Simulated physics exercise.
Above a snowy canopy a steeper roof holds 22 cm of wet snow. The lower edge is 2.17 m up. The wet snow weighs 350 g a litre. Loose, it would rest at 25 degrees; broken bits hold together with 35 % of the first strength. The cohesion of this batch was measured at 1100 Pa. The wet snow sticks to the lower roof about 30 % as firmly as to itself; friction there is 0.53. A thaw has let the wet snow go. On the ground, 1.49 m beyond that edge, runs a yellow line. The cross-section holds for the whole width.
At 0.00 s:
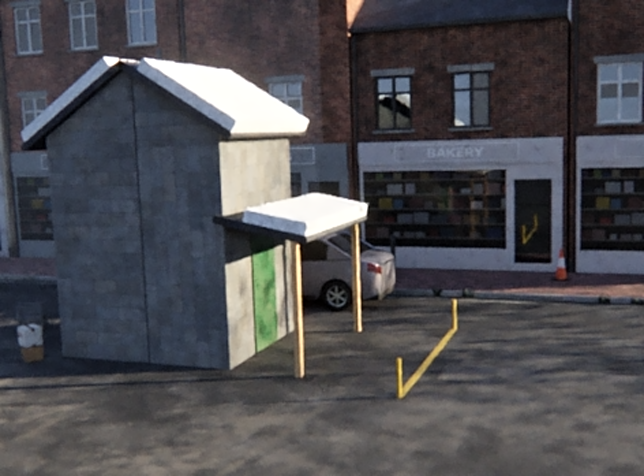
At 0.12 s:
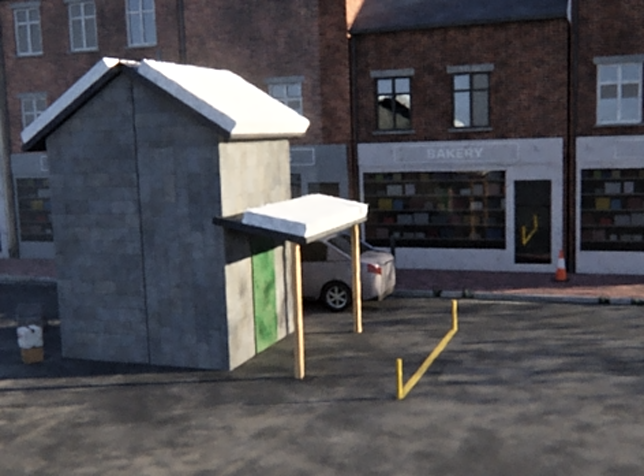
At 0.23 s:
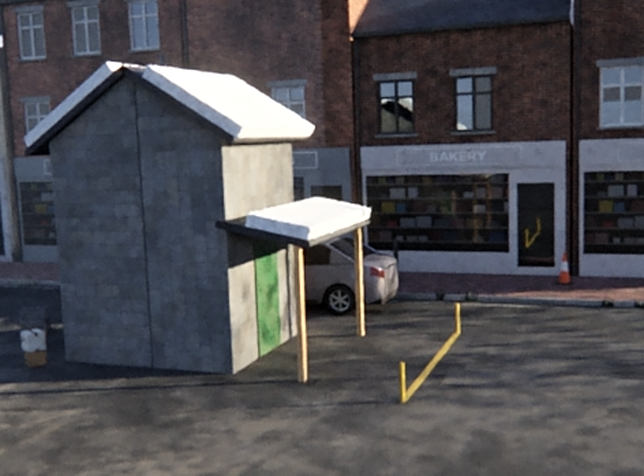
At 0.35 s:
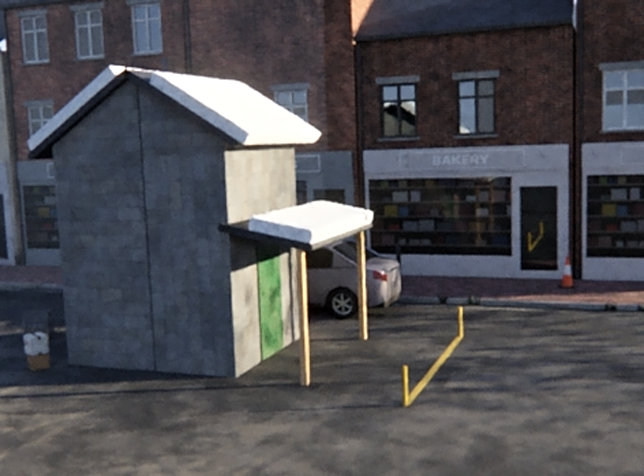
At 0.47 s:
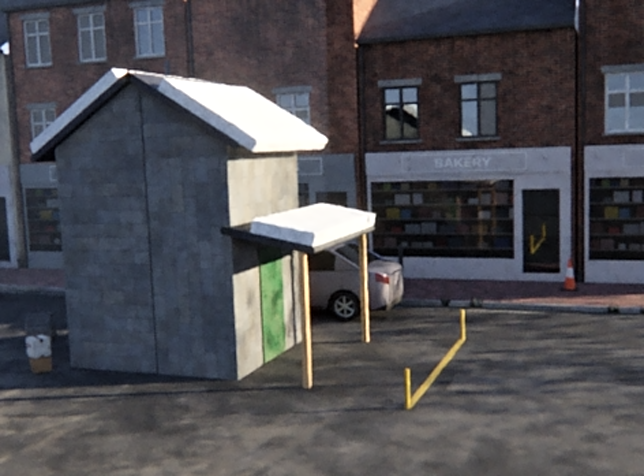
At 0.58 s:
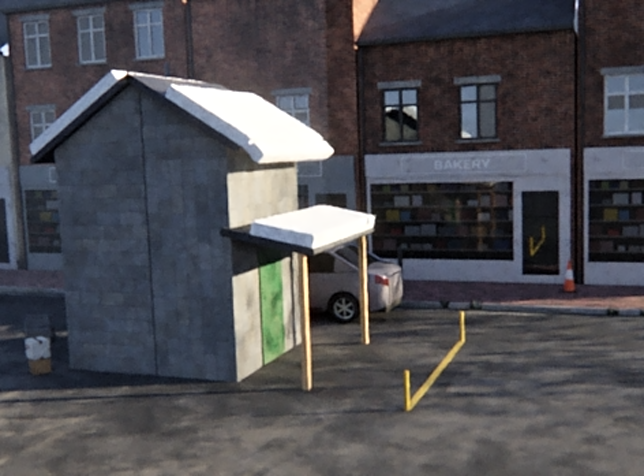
A thick white slab of snow slides slowly, then faster, down the right slope of a steep roof, its front poking past the edge above a lower snowy canopy, while the view drifts slightly. The grey building, with a green door and wooden posts, stands in a street seen from slightly above. Behind are a pale car, brick shops and an orange cone; a yellow line lies right.
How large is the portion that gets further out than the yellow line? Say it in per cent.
The portion that gets further out than the yellow line is near 26 %.
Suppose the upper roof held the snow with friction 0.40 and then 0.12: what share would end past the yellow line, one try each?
In turn about 2 %, 30 %.
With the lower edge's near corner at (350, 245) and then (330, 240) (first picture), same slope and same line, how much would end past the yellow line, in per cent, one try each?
In that order: 7 %, 16 %.
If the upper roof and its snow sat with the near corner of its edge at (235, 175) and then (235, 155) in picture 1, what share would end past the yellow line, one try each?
In turn about 3 %, 12 %.
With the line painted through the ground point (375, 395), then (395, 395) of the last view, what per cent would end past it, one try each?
In turn about 50 %, 35 %.
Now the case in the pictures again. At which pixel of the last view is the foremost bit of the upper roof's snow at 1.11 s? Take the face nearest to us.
Around (307, 229).
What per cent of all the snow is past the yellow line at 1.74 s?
Near 0 %.
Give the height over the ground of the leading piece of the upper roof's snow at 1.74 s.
Some 0.4 m.
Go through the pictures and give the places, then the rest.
In the first frame, foremost bit of the wet snow at (232, 127).
In the second frame, foremost bit of the wet snow at (233, 129), its middle shifted 1.4 cm.
In the third frame, foremost bit of the wet snow at (238, 134), its middle shifted 5.8 cm, 3 % of it past the upper edge, in one piece.
In the fourth frame, foremost bit of the wet snow at (245, 132), its middle shifted 14 cm, 7 % of it past the upper edge, in one piece.
In the fifth frame, foremost bit of the wet snow at (253, 138), its middle shifted 26 cm, 14 % of it past the upper edge, in one piece.
In the sixth frame, foremost bit of the wet snow at (260, 152), its middle shifted 42 cm, 22 % of it past the upper edge, cracking.
After 1.11 s, none is below the lower edge and 0 % is past the line.
After 1.74 s, 47 % is below the lower edge and 0 % is past the line.
After 2.37 s, 62 % is below the lower edge and 26 % is past the line.
After 3.00 s, 62 % is below the lower edge and 26 % is past the line.
After 3.10 s, 62 % is below the lower edge and 26 % is past the line.
